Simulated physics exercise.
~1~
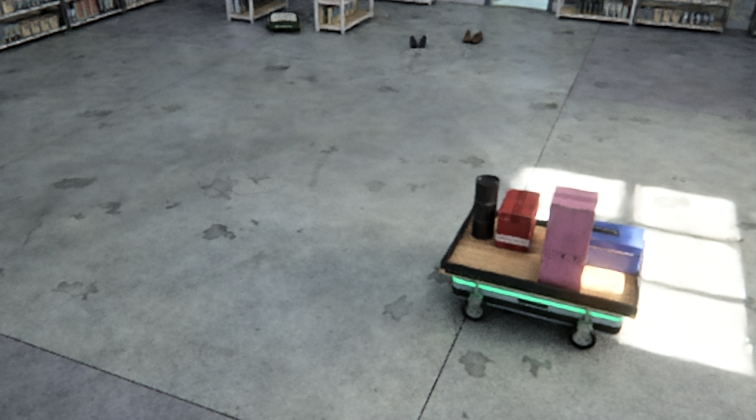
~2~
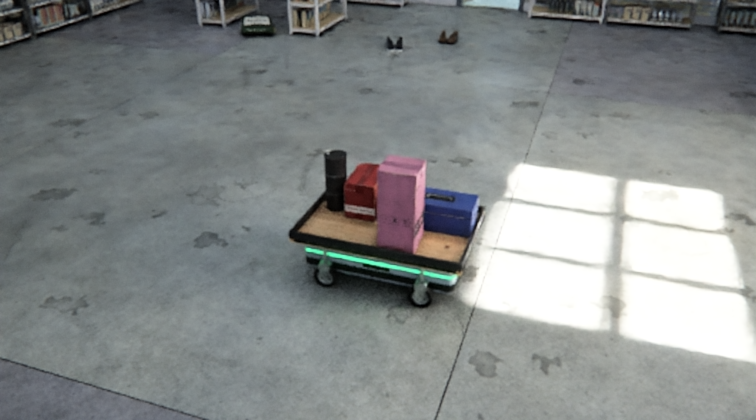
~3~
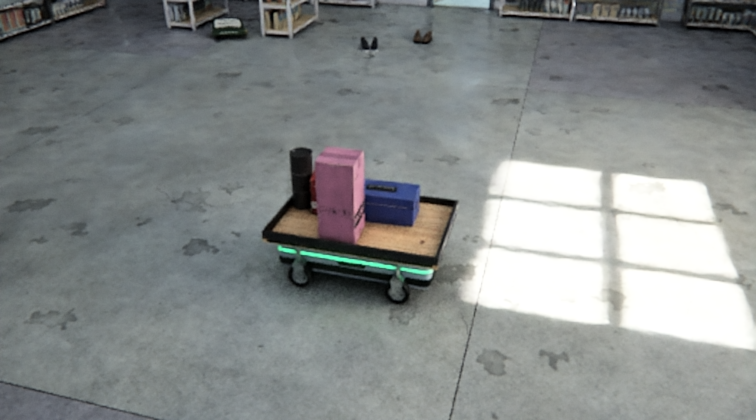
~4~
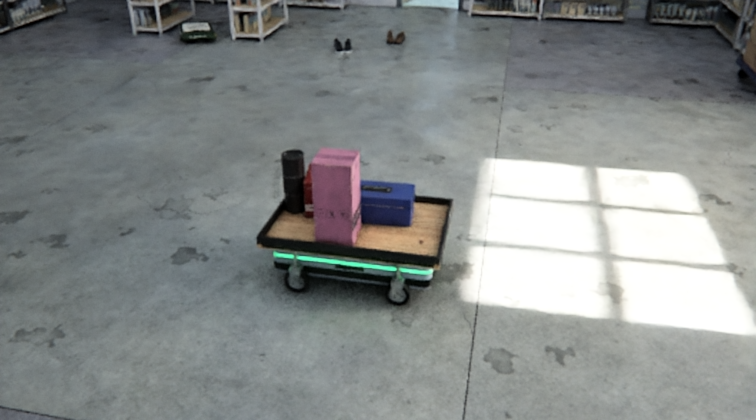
A cart carrying a black canister, a red parcel, a pink box and a blue toolbox rolled left across a concrete floor, out of a sunlit patch, and came to a stop with everything still on the deck and the pink box standing upright.
